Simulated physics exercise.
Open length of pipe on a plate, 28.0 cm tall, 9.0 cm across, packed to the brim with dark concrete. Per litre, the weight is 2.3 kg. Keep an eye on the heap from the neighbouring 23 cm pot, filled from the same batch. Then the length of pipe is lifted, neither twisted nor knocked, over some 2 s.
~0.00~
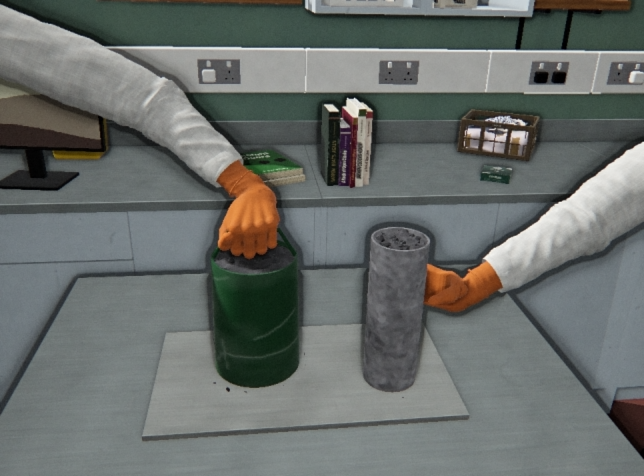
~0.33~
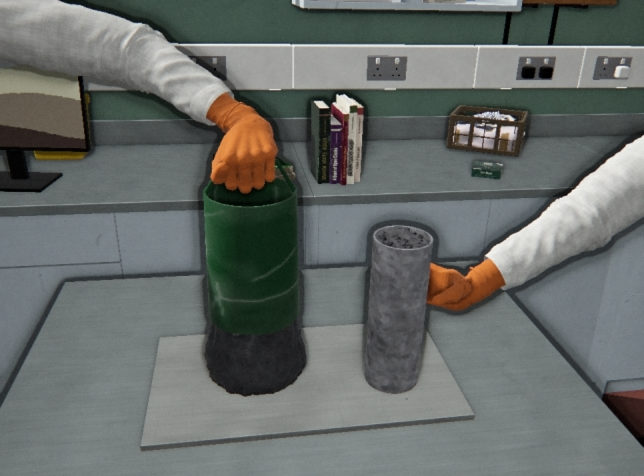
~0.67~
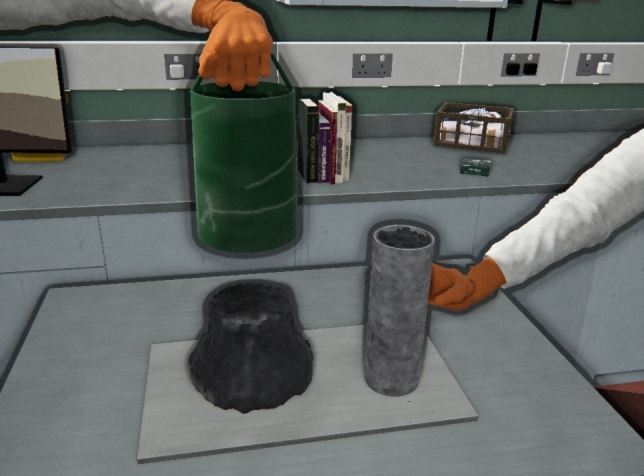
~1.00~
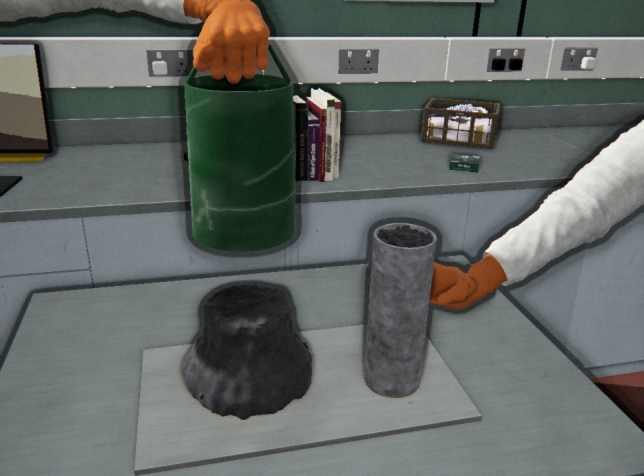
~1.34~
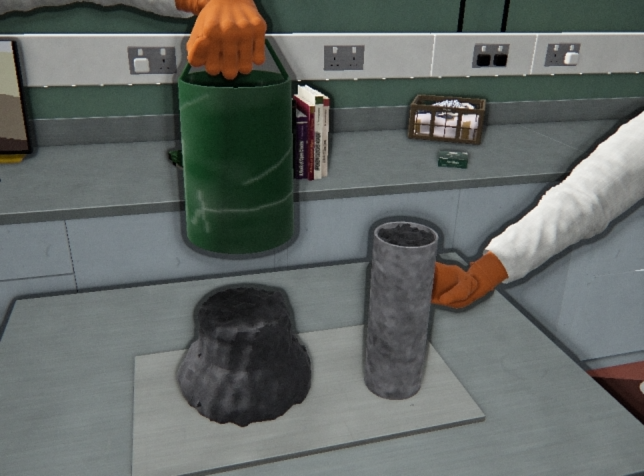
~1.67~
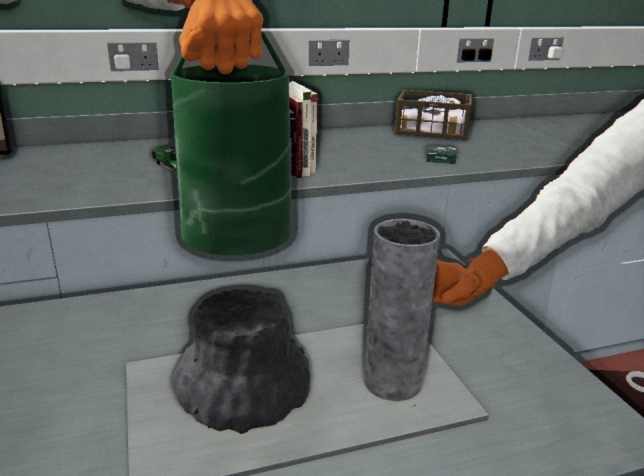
An orange-gloved hand lifted a green pot straight up off a plate, leaving a dark heap that slumped and widened at its base, while another gloved hand stayed at an unmoving grey pipe beside it.
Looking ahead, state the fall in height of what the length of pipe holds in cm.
Near 11 cm.
After 2.2 s, the length of pipe is up 7.2 cm; the dark concrete has come down 1.8 cm to 26 cm and is 11 cm wide.
After 2.7 s, the length of pipe is up 18 cm; the dark concrete has come down 10 cm to 18 cm and is 15 cm wide.
After 3.2 s, the length of pipe is up 29 cm; the dark concrete has come down 11 cm to 17 cm and is 16 cm wide.
After 3.8 s, the length of pipe is clear; the dark concrete has come down 11 cm to 17 cm and is 16 cm wide.
After 5.3 s, at rest, the length of pipe is clear; the dark concrete has come down 11 cm to 17 cm and is 16 cm wide.
